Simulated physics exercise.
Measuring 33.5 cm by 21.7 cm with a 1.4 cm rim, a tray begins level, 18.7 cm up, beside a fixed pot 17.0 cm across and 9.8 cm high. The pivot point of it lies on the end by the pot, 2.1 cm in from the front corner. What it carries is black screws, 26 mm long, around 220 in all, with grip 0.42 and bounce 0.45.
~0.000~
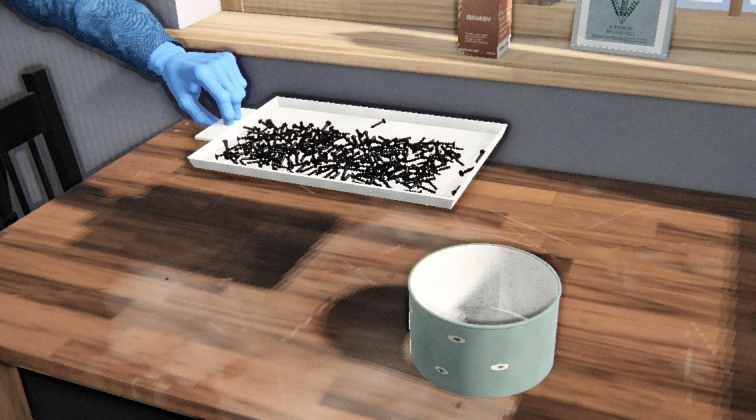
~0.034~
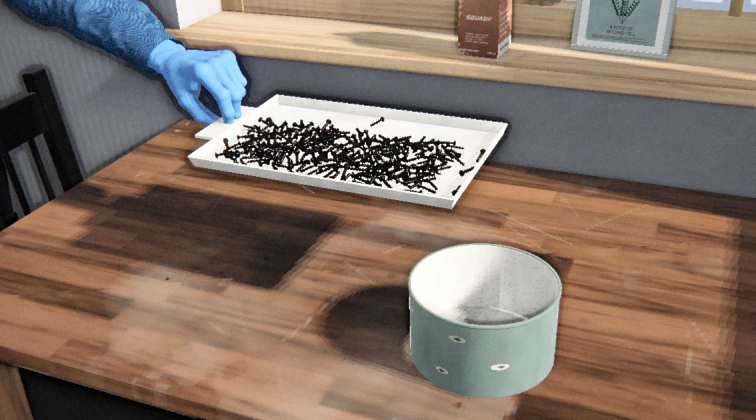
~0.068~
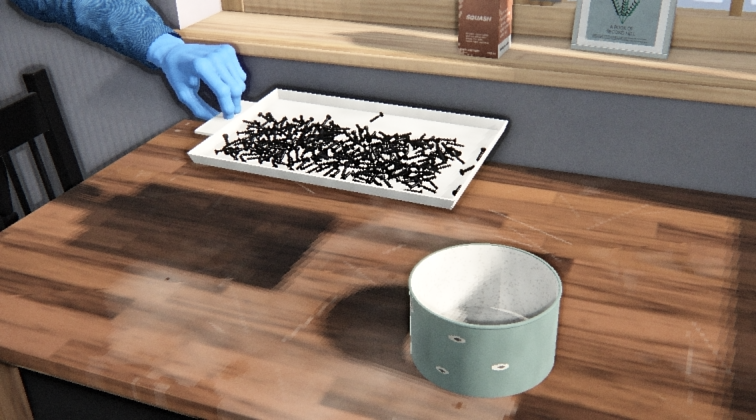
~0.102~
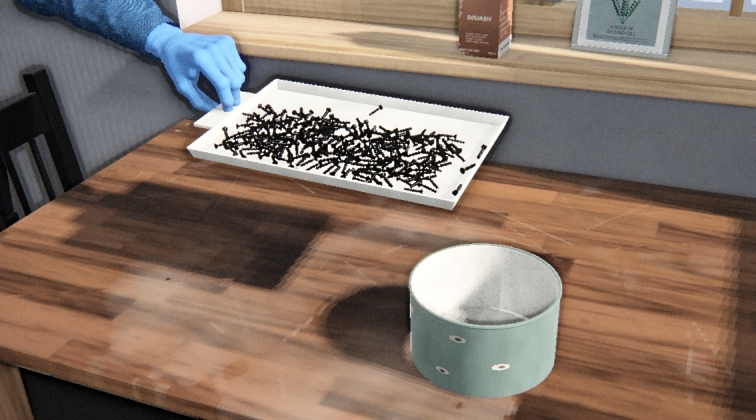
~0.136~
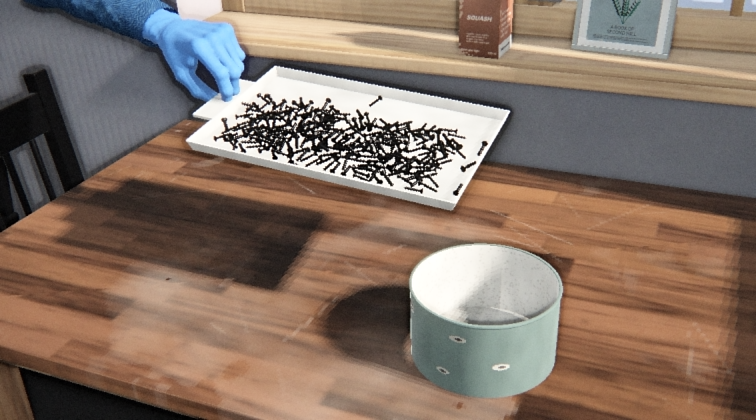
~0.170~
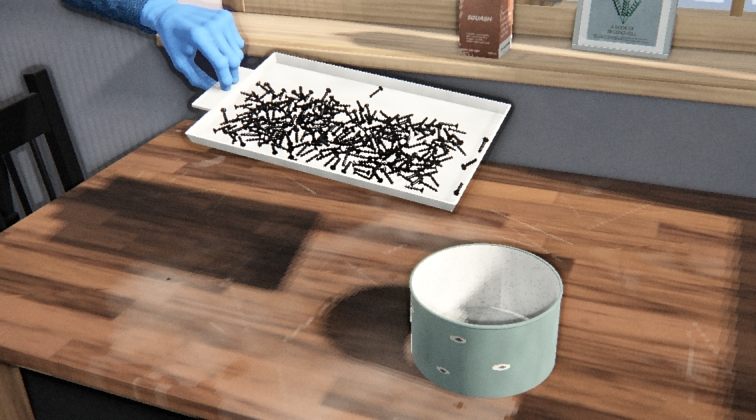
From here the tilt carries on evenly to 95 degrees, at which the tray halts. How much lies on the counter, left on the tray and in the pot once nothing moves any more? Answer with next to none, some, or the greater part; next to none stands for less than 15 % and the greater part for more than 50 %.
Counter: Some; left on the tray: Next to none; pot: The greater part.
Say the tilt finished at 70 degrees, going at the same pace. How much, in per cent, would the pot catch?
That would be around 70 percent.
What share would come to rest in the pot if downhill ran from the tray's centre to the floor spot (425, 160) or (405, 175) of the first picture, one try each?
The share comes to roughly 35 in a hundred, then roughly 95 in a hundred.
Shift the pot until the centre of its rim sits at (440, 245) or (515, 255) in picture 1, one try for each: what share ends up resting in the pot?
Around 0 per cent, then around 5 per cent.
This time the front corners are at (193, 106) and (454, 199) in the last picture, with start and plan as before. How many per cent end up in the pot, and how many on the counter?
Per cent by place - pot 70, counter 30.
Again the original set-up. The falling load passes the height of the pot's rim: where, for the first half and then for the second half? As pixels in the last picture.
Near (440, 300) at first, near (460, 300) afterwards.
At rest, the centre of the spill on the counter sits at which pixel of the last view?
(403, 411), about.
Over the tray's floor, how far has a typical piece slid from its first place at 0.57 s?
Displacement on the tray: Roughly 6 cm.
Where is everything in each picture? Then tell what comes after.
In the first picture, tray tilt 0 degrees, front corners at (193, 156) and (451, 197); middle of the pieces at (338, 156); pot at (484, 282).
In the second picture, tray tilt 0 degrees, front corners at (194, 155) and (451, 197); middle of the pieces at (338, 155).
In the third picture, tray tilt 2 degrees, front corners at (193, 152) and (451, 197); middle of the pieces at (338, 153).
In the fourth picture, tray tilt 4 degrees, front corners at (193, 147) and (452, 198), lowest corner right front; middle of the pieces at (338, 148).
In the fifth picture, tray tilt 8 degrees, front corners at (192, 139) and (452, 200), lowest corner right front; middle of the pieces at (339, 142).
In the sixth picture, tray tilt 11 degrees, front corners at (191, 132) and (453, 201), lowest corner right front; middle of the pieces at (339, 136); pot at (485, 282). The tray's pace is about 100 degrees a second.
After 0.57 s, tilt 51 degrees; the tray holds 100 %, the pot 0 %.
After 0.84 s, tilt 78 degrees; the tray holds 25 %, the pot 30 %.
After 1.22 s, tilt 95 degrees; the tray holds 0 %, the pot 70 %.
In the end, at 1.8 s, counter 30 %, tray 0 %, pot 70 %.
